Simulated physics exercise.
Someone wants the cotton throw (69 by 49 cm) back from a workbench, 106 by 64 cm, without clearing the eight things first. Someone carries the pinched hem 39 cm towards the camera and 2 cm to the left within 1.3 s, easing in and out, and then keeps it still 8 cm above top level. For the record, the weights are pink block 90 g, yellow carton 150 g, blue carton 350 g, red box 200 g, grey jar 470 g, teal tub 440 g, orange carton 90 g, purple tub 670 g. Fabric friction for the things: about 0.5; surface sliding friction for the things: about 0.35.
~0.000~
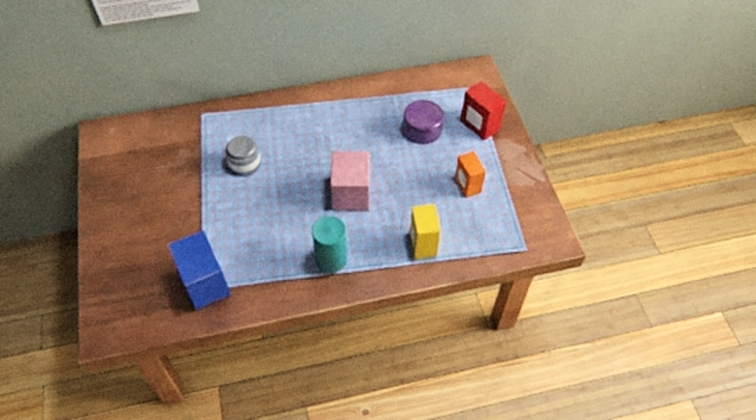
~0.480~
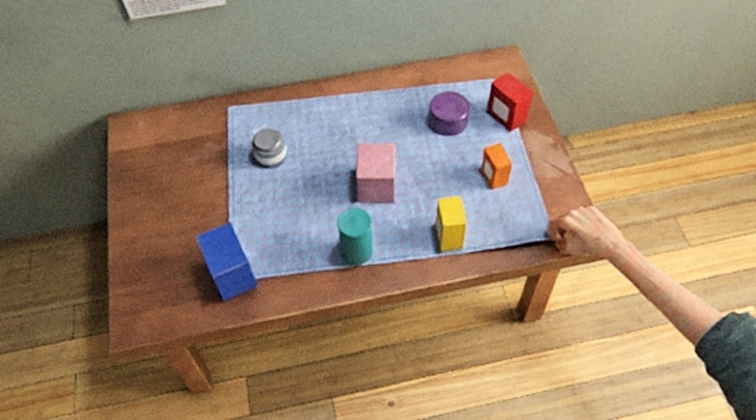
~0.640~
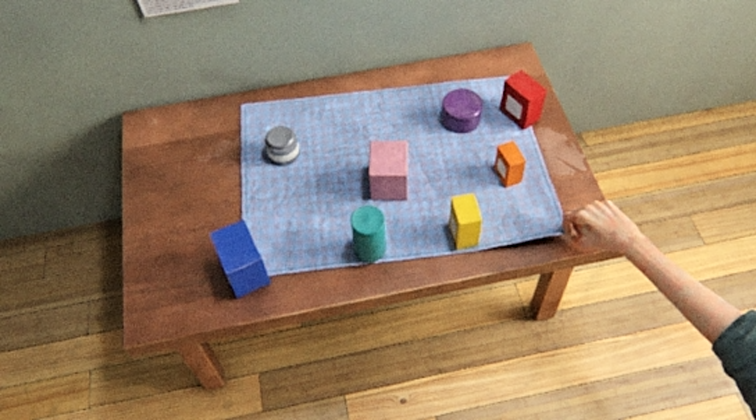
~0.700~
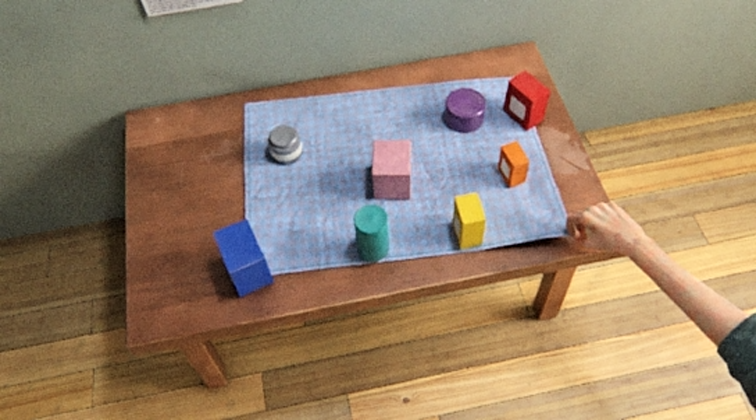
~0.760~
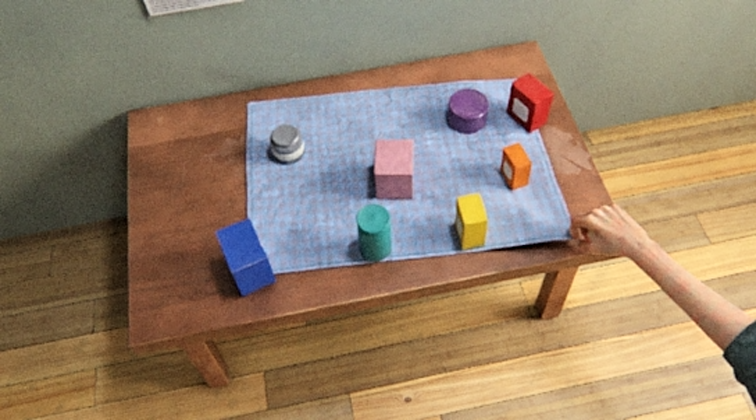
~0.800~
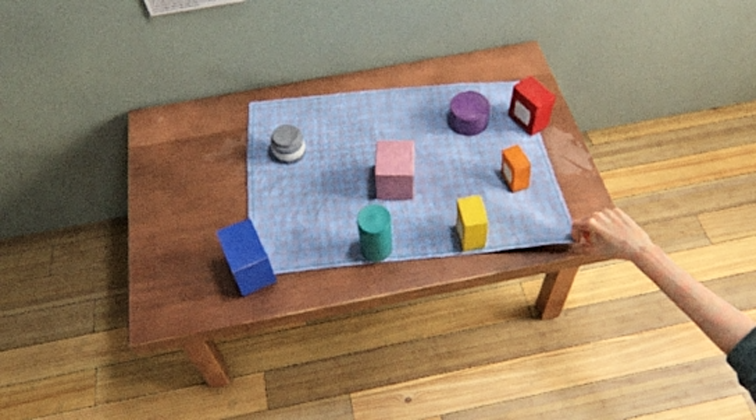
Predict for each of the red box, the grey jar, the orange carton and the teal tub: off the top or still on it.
Outcome: Red box: Overboard, grey jar: Aboard, orange carton: Overboard, teal tub: Overboard.
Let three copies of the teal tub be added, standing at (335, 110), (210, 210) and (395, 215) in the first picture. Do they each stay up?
Respectively, the copies end as follows: Still in place, still in place, gone from the top.
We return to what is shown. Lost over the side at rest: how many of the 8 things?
All told, 6.
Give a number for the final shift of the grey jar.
I'd say around 30 cm for the grey jar.
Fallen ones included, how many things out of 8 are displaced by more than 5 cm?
The number is 8.
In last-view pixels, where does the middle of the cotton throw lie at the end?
Close to (488, 251) in pixels.
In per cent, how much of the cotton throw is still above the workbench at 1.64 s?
Share within the edges: Approx. 65 %.
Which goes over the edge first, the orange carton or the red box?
It's the orange one that goes before the other.
After 1.1 s, 95 % of the cotton throw is still over the top; red box 13 cm off its start, orange carton 11 cm off its start, grey jar 6 cm off its start.
After 1.4 s, 85 % of the cotton throw is still over the top; red box 27 cm off its start, orange carton on its side, 25 cm off its start, grey jar 16 cm off its start.
After 1.6 s, 65 % of the cotton throw is still over the top; red box 40 cm off its start at (631, 218), orange carton over the edge, grey jar 27 cm off its start at (391, 173).
After 1.9 s, 50 % of the cotton throw is still over the top; red box over the edge, orange carton over the edge, teal tub over the edge.
After 3.5 s, 45 % of the cotton throw is still over the top; red box over the edge, orange carton over the edge, teal tub over the edge, grey jar 32 cm off its start at (409, 192).
